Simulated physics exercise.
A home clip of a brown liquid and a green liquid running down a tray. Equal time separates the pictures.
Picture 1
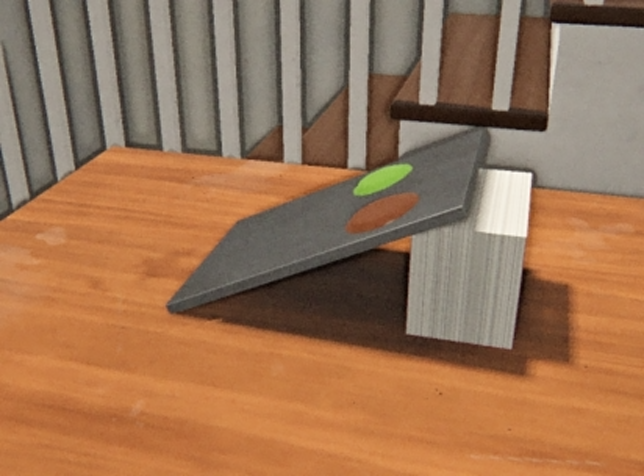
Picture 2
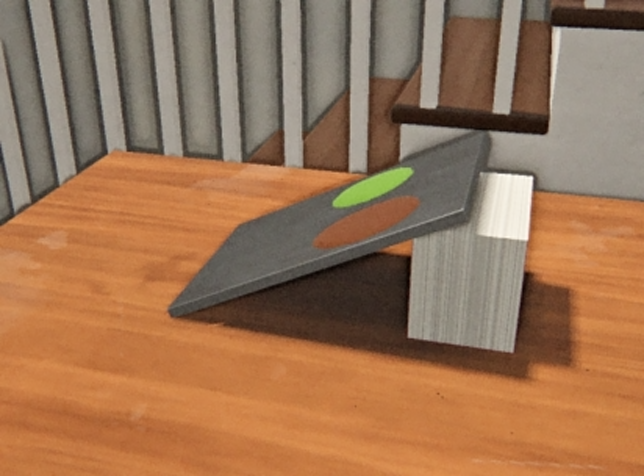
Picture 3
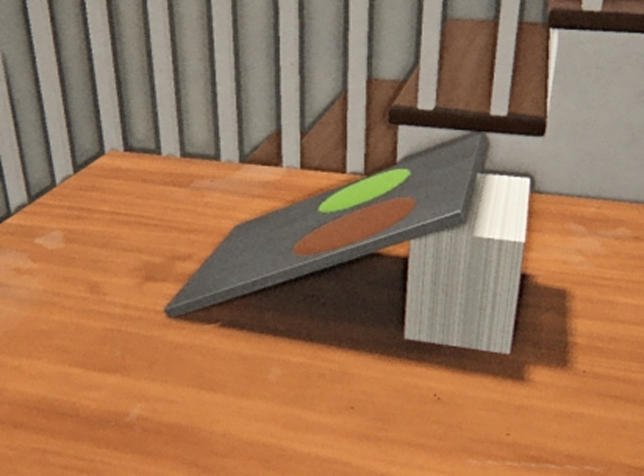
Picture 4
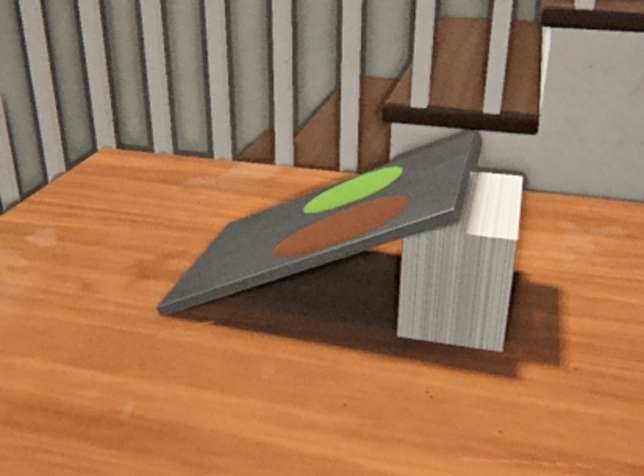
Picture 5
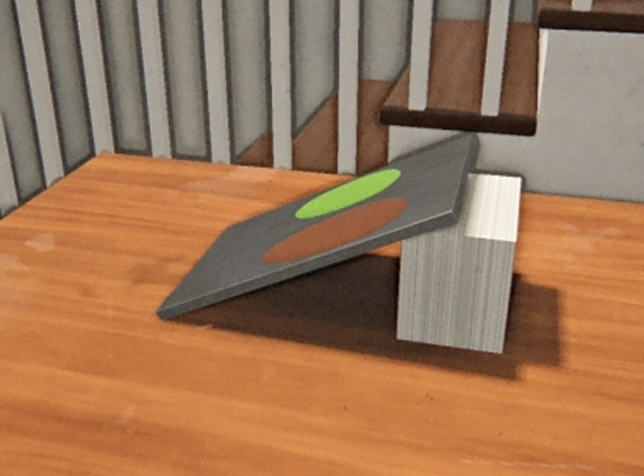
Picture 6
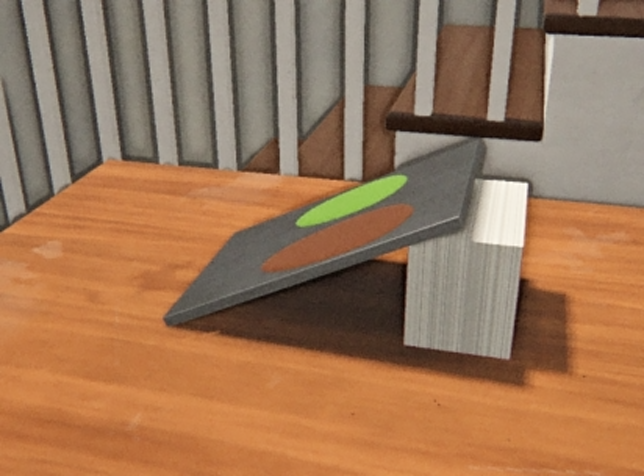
A dark tray propped on a pale block, with green and brown liquid patches spreading down its slope toward the left.
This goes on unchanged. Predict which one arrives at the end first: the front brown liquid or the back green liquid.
Front.
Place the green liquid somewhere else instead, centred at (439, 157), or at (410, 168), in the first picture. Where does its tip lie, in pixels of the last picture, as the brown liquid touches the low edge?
(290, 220) first, then (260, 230).
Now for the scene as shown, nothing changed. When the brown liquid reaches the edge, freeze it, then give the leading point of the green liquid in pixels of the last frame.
Its tip should be around (246, 239) in the last picture.
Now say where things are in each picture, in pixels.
In the first picture, tip of the brown liquid a quarter of the way down; tip of the green liquid (363, 185) half way down.
In the second picture, tip of the brown liquid (323, 236) half way down; tip of the green liquid half way down.
In the third picture, tip of the brown liquid half way down; tip of the green liquid (328, 202) half way down.
In the fourth picture, tip of the brown liquid (284, 244) half way down; tip of the green liquid half way down.
In the fifth picture, tip of the brown liquid three quarters of the way down; tip of the green liquid (303, 209) three quarters of the way down.
In the sixth picture, tip of the brown liquid (272, 260) three quarters of the way down; tip of the green liquid three quarters of the way down.
Soon after, the brown liquid is three quarters of the way down; the green liquid is three quarters of the way down.
Later, the brown liquid is close to the edge; the green liquid is three quarters of the way down.
In the end, the brown liquid is at the low edge; the green liquid is close to the edge.
